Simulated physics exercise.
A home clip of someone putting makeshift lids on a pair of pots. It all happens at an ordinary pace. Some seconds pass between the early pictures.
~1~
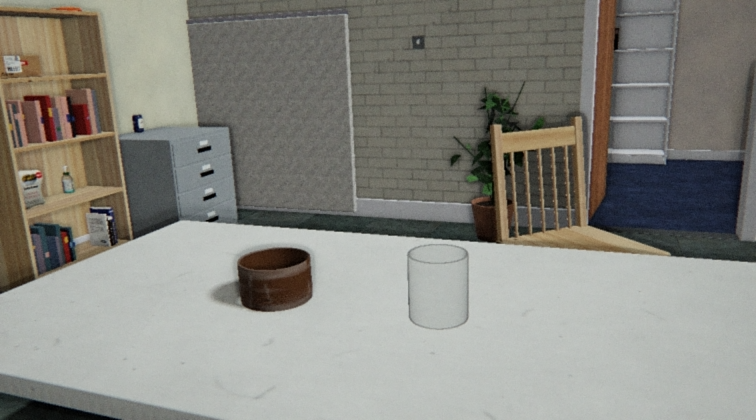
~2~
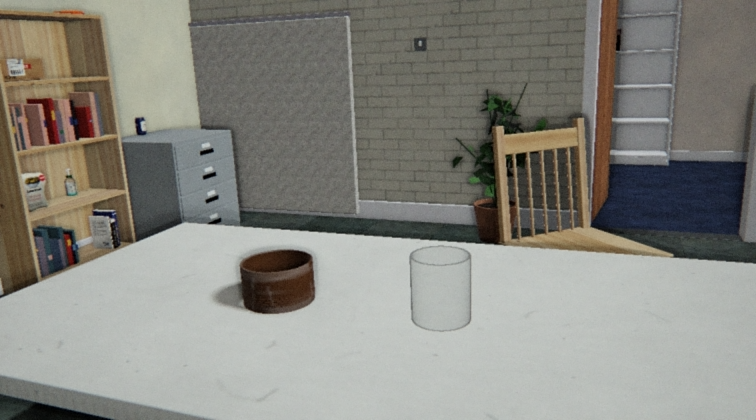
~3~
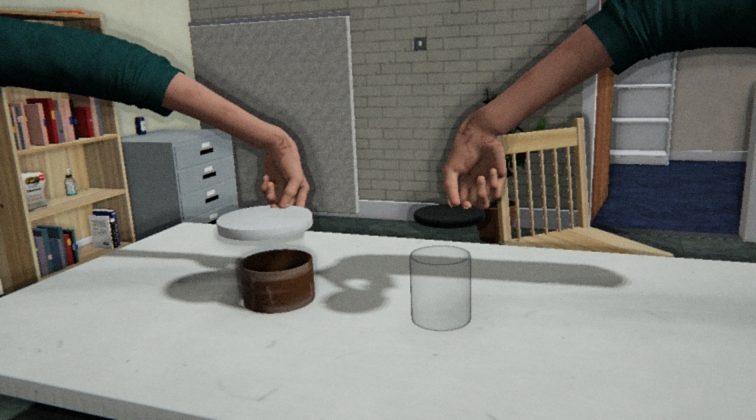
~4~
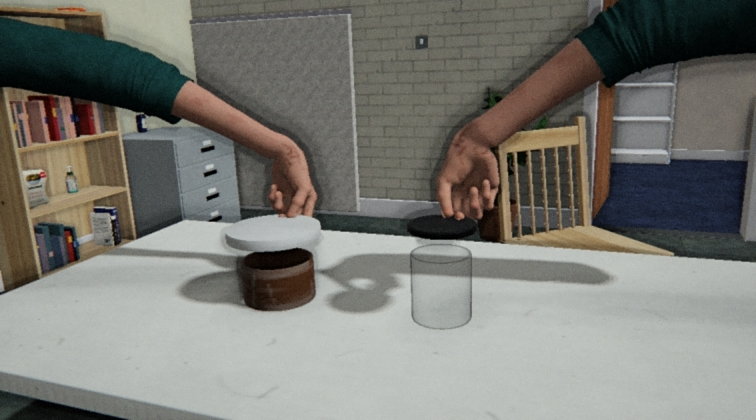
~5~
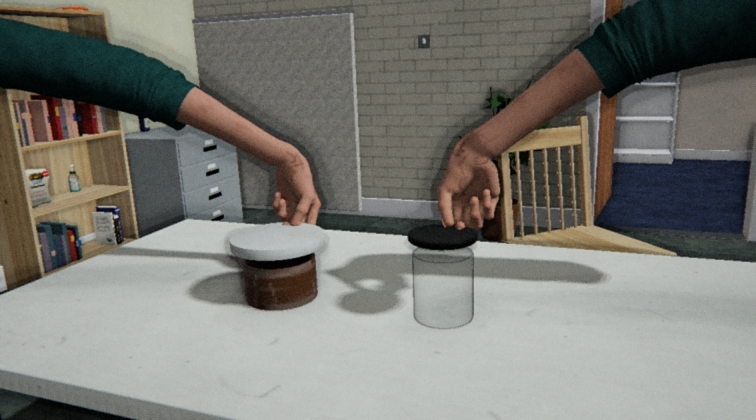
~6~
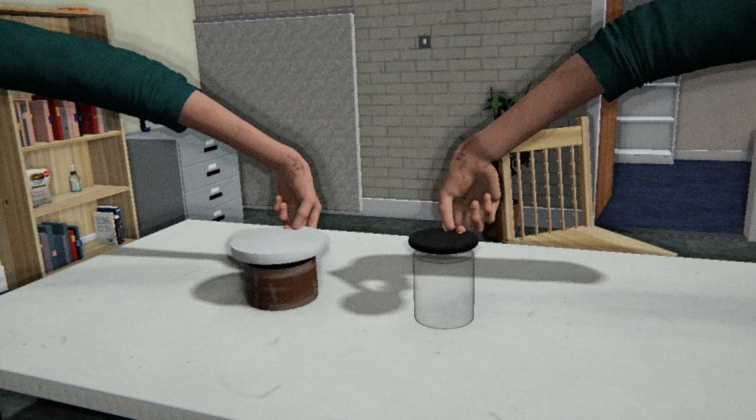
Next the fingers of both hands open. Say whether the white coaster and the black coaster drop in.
As it turns out, the white coaster works as a lid, the black coaster works as a lid.
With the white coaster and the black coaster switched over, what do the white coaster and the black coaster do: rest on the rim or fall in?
The white coaster sits on the rim and the black coaster sinks inside.
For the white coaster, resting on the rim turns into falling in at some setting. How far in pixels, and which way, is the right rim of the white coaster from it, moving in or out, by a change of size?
Some 12 pixels, left.
Then, 0.10 s after the last picture, white coaster moved a little near (279, 253); black coaster moved a little near (443, 250).
Then, 0.24 s after the last picture, white coaster sitting on the rim near (279, 252); black coaster sitting on the rim near (443, 249).
At rest, the white coaster rests on the rim, near (279, 252); the black coaster rests on the rim, near (443, 249).
